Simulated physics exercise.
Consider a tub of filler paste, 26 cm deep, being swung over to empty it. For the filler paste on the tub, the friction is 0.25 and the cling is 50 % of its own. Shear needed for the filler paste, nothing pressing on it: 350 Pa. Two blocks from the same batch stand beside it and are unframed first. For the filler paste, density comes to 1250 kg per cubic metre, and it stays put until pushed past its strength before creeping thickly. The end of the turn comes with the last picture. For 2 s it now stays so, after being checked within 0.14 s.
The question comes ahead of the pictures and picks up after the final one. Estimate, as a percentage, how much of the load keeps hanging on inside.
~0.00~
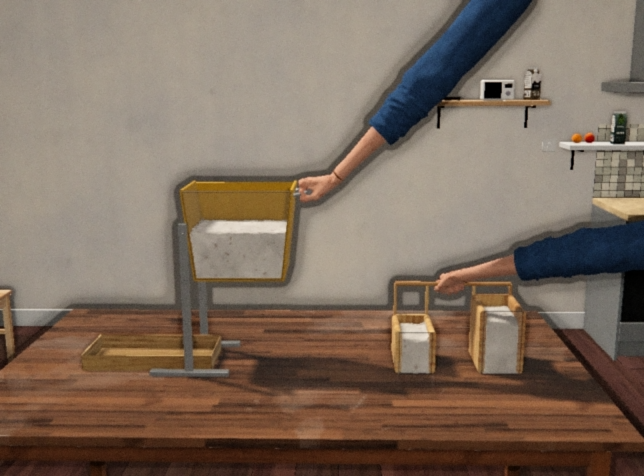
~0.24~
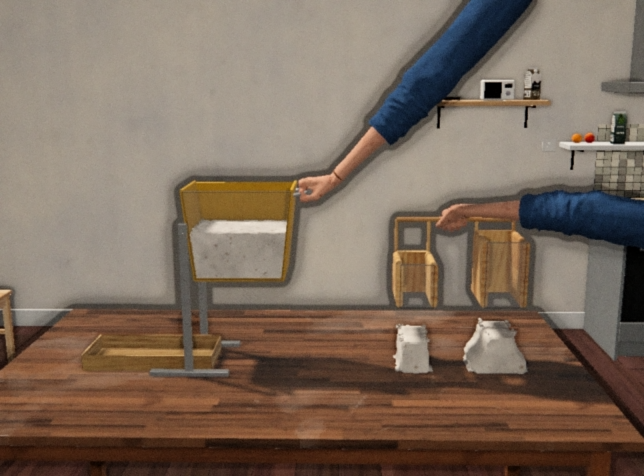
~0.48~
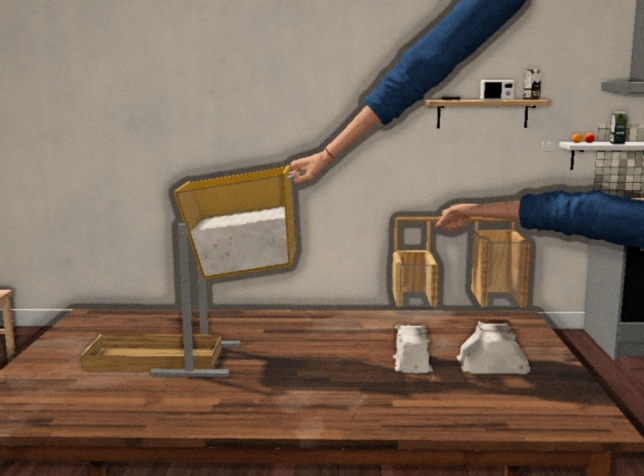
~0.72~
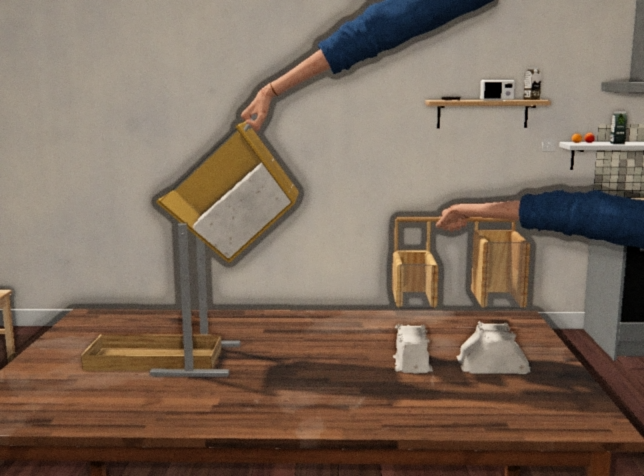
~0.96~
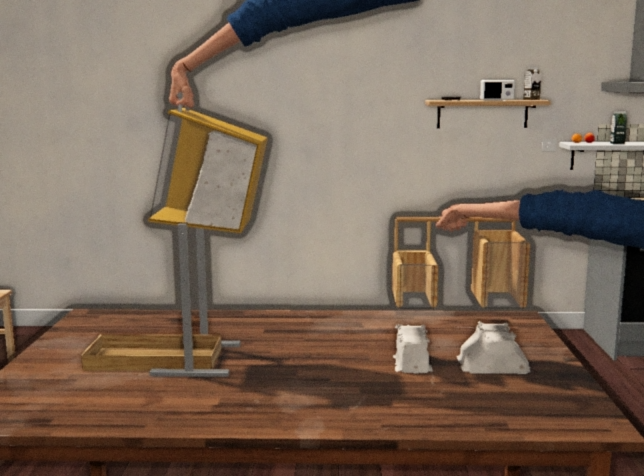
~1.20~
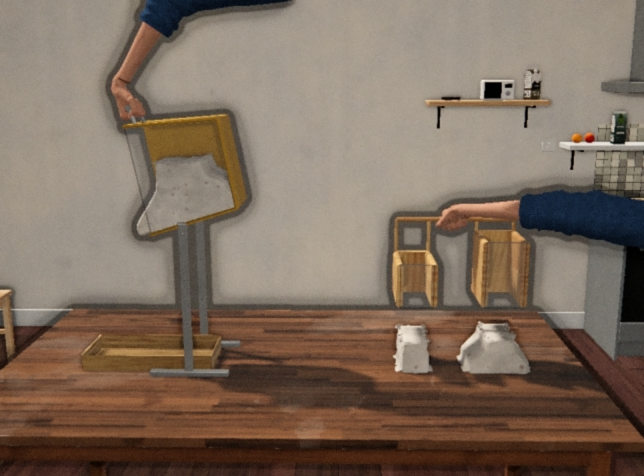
0 %.
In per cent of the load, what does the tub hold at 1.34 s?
The tub holds around 60 % of the load then.
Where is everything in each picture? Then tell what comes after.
The first picture shows handle-side rim at (290, 191), tilt 0 degrees; crest of the filler paste at (199, 232); block heights 11 cm, 17 cm (left to right).
The second picture shows handle-side rim at (290, 191), tilt 0 degrees; crest of the filler paste at (199, 232); block heights 10 cm, 12 cm (left to right).
The third picture shows handle-side rim at (282, 174), tilt 9 degrees; crest of the filler paste at (279, 218); block heights 10 cm, 11 cm (left to right).
The fourth picture shows handle-side rim at (236, 128), tilt 42 degrees; crest of the filler paste at (259, 167); block heights 10 cm, 11 cm (left to right).
The fifth picture shows handle-side rim at (169, 114), tilt 76 degrees; crest of the filler paste at (214, 136); block heights 10 cm, 11 cm (left to right).
The sixth picture shows handle-side rim at (124, 129), tilt 101 degrees; crest of the filler paste at (196, 161); block heights 10 cm, 11 cm (left to right).
After 1.34 s, the tub is at 101 degrees and holds 58 %.
After 1.51 s, the tub is at 101 degrees and holds 32 %.
After 1.68 s, the tub is at 101 degrees and holds 16 %.
After 1.85 s, the tub is at 101 degrees and holds 0 %.
After 3.20 s, the tub is at 101 degrees and holds 0 %.
